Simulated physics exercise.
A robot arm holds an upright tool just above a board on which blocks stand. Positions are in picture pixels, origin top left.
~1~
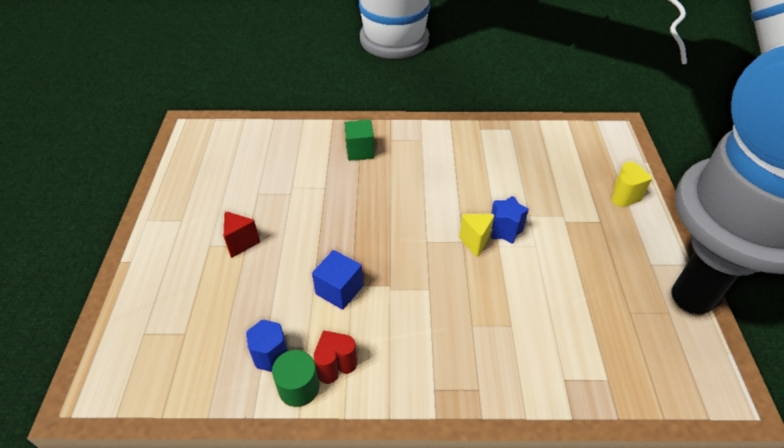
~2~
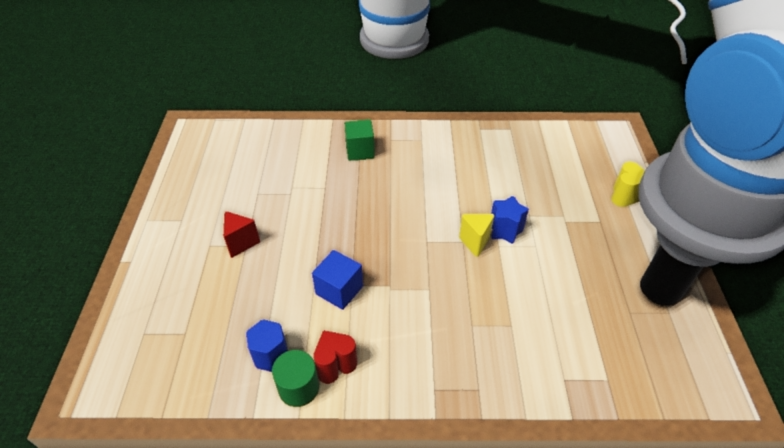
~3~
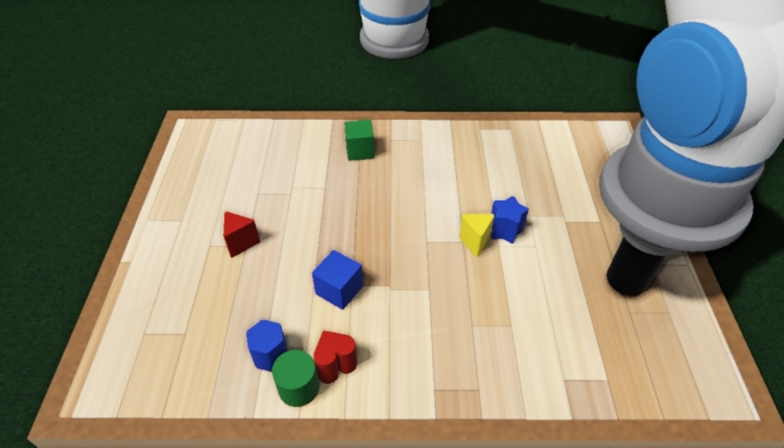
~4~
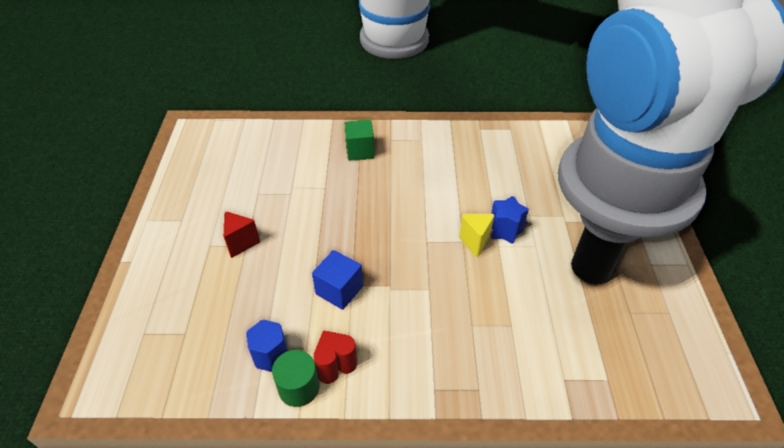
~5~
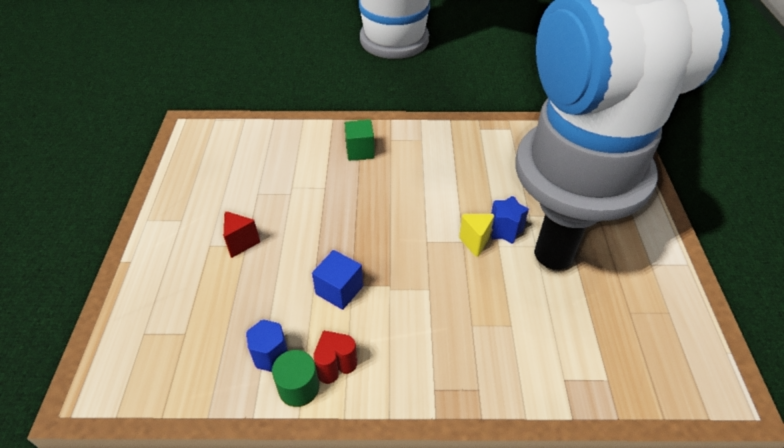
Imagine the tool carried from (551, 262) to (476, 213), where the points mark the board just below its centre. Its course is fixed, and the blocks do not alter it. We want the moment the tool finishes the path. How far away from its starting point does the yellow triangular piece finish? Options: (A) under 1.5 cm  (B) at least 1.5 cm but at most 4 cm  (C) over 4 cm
The one that fits is A, under 1.5 cm.
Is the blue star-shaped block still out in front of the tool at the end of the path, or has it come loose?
By then it is in front of the tool.
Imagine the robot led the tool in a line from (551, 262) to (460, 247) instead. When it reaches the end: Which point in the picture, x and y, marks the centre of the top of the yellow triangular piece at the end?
I think it will end close to (437, 212).
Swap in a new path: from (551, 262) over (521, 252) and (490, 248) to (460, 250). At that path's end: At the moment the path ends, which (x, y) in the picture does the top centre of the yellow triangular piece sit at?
Most likely (434, 220).
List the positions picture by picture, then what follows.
The first frame shows lower end of the tool (692, 297), tops of blocks, yellow triangular piece (479, 221), blue star-shaped block (510, 208).
The second frame shows tool (661, 289), blocks as before.
The third frame shows tool (627, 280), blocks as before.
The fourth frame shows tool (591, 268), blocks as before.
The fifth frame shows tool (553, 255), yellow triangular piece (479, 221), blue star-shaped block (510, 208).
On the path given first. Halfway along, tool (513, 229); blue star-shaped block (493, 196), turned 15° clockwise.
At the end, tool (477, 206); yellow triangular piece (473, 220), turned 30° anticlockwise; blue star-shaped block (458, 173), turned 15° clockwise.
